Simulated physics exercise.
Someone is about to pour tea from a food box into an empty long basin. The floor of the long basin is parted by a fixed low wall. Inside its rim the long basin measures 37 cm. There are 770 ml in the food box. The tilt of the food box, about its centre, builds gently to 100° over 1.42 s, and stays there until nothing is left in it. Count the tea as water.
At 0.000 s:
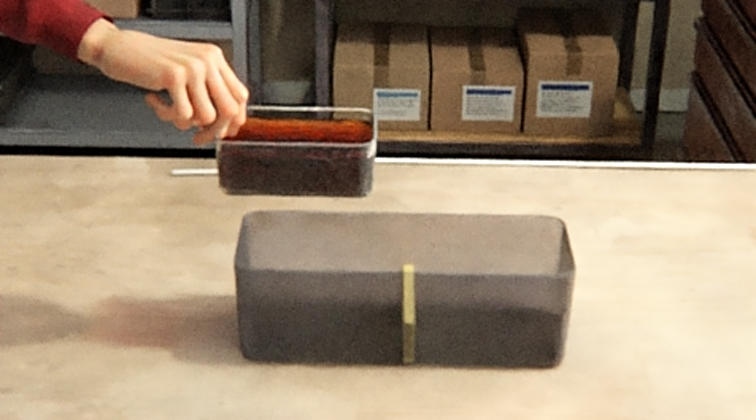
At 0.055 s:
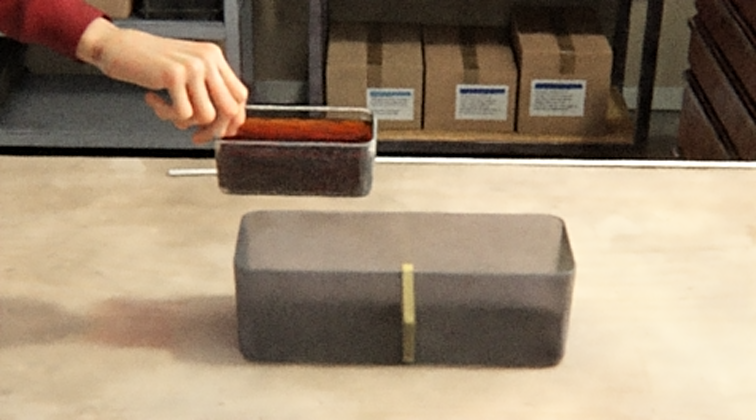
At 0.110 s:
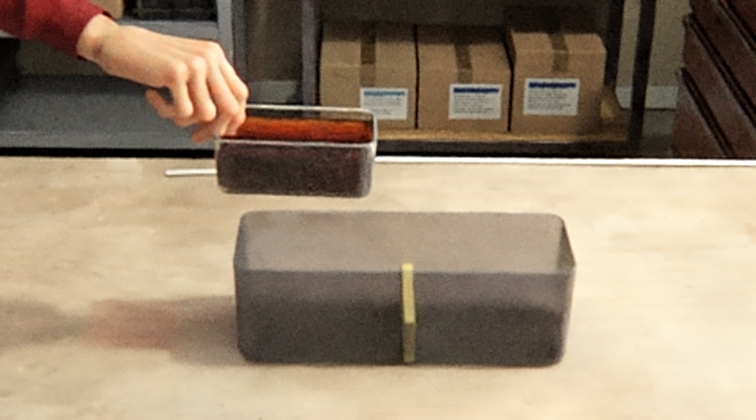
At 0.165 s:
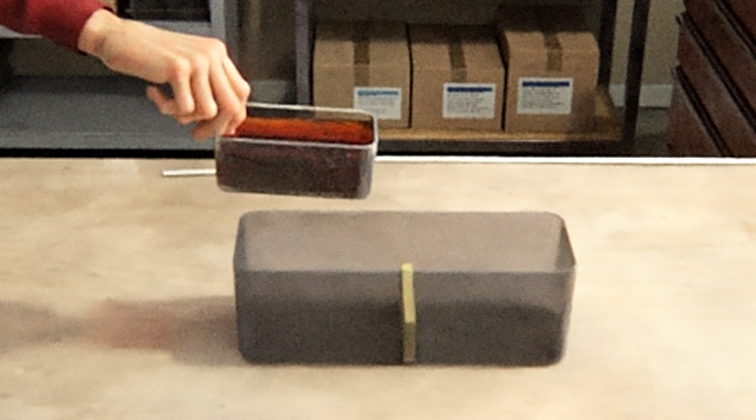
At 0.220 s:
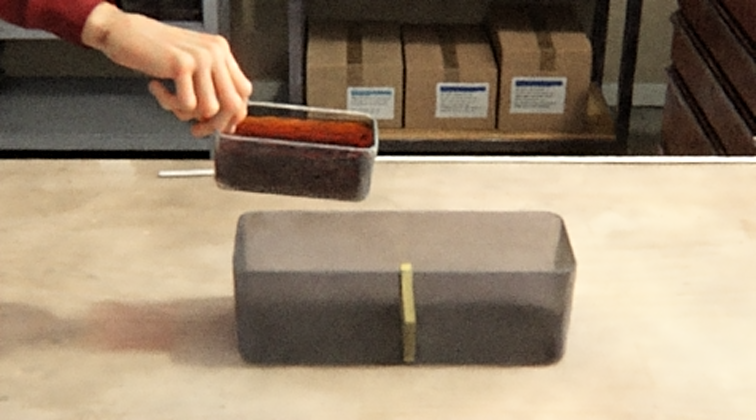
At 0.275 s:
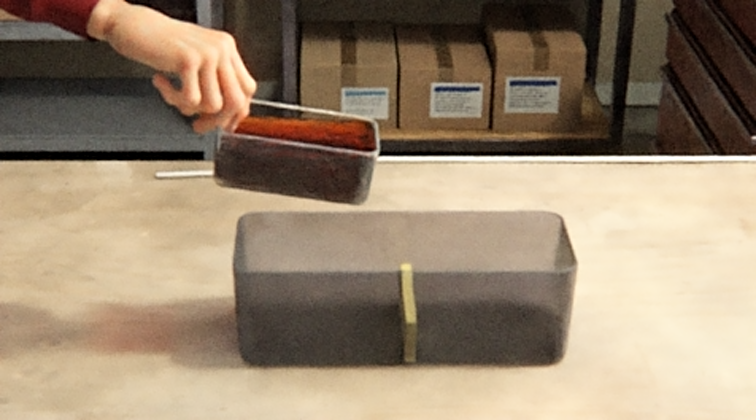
A hand slowly tilts a small box of dark tea rightward above a long grey basin.
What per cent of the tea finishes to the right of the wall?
Roughly 67 per cent is past the wall.
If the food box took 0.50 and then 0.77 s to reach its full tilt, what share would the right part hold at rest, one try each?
In turn about 45 and 60 per cent.
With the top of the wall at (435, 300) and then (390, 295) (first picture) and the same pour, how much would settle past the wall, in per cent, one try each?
First 50, then 75 per cent.
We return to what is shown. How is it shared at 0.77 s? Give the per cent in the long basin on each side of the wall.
Some 2 per cent left and 24 right.
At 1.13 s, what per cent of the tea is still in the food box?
Near 9 in a hundred.
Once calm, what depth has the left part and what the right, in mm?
Some 10 mm on the left and 24 mm on the right.
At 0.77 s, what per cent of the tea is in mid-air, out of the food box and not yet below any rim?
Near 32 in a hundred.
Then, 0.77 s in, the tilt is 56° and 41 per cent is still to pour, 2 is left of the wall and 24 right of it.
Then, 1.13 s in, the tilt is 90° and 9 per cent is still to pour, 17 is left of the wall and 67 right of it.
Then, 1.51 s in, the tilt is 100° and 1 per cent is still to pour, 27 is left of the wall and 67 right of it.
Then, 1.92 s in, the tilt is 100° and 0 per cent is still to pour, 28 is left of the wall and 67 right of it.
Finally, 28 per cent lies left of the wall, 67 right of it and 5 outside.
